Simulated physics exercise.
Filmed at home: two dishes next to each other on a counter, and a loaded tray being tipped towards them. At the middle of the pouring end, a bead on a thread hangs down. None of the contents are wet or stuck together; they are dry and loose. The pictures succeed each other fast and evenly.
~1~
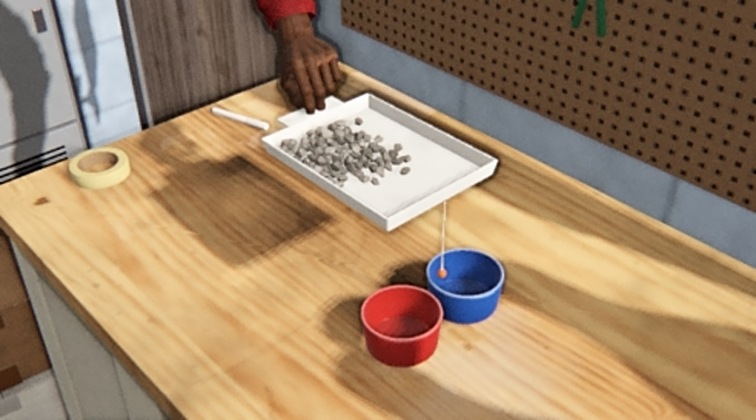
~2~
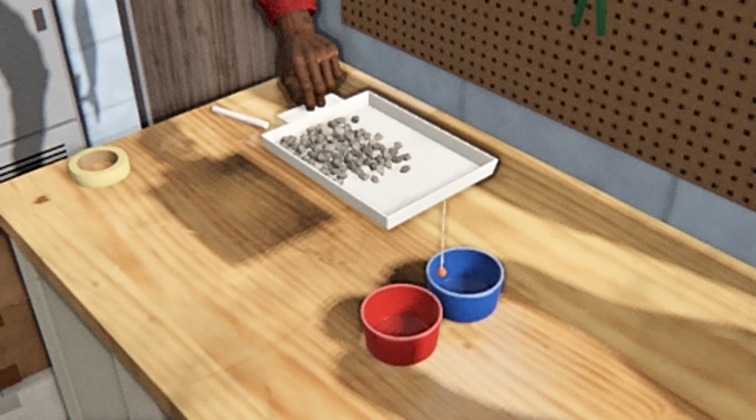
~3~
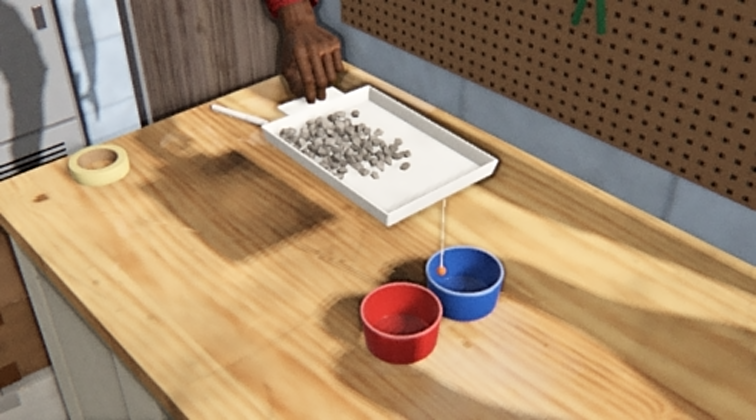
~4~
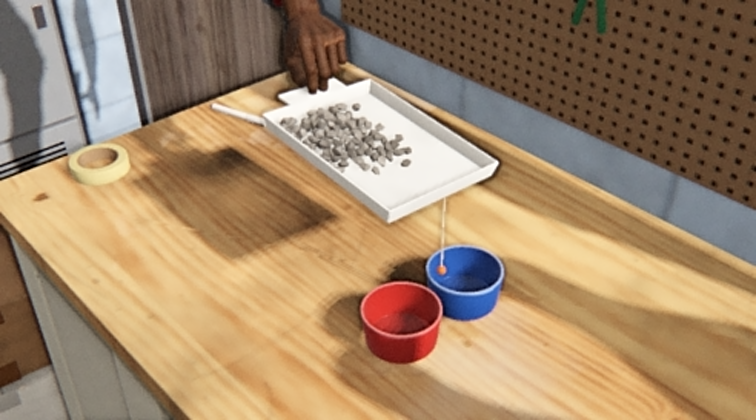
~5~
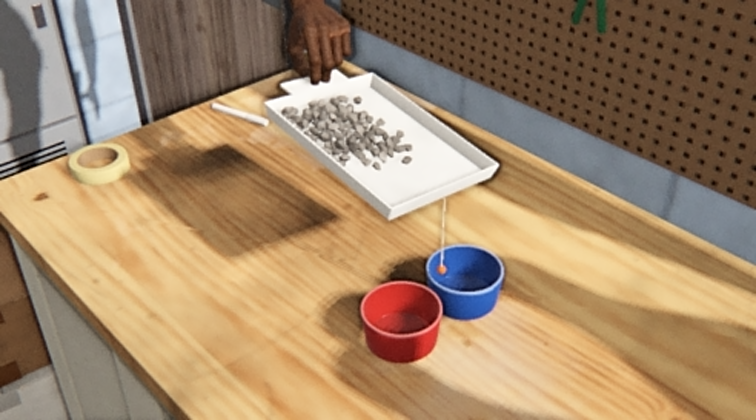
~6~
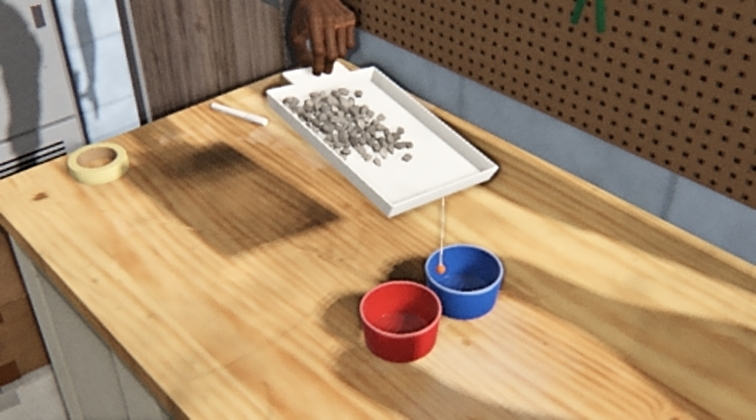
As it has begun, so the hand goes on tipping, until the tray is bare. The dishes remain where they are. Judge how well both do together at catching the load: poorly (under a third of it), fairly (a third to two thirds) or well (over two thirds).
The amount caught will sit at one to two thirds of the load.
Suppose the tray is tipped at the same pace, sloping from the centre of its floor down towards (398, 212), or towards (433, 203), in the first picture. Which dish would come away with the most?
Respectively, the one at left and the one at left.
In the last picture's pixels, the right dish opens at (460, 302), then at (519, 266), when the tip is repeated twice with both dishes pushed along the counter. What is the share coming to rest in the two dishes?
0 %, 30 %.
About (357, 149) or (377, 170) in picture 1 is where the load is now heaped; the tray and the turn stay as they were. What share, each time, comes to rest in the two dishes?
Roughly 50 and 60 percent, in that order.
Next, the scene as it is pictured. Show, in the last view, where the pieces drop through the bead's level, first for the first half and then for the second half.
I'd say around (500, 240) at first, then around (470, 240).
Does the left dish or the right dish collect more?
The larger amount ends in the right side.
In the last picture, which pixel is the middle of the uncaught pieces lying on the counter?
Close to pixel (517, 271) in the last view.
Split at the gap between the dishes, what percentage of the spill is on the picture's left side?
About 0 per cent.
Just after the last frame, tray tipped steeply; the larger part on the tray; just a few in the right dish; just a few outside both; about a tenth in the air.
A moment on, tray tipped past a quarter turn; roughly a quarter on the tray; roughly a quarter in the right dish; roughly a third outside both; about a tenth in the air.
Further on, tray tipped past a quarter turn; roughly half in the right dish; roughly half outside both.
When it is over, tray tipped past a quarter turn; not one in the left dish; roughly half in the right dish; roughly half outside both.
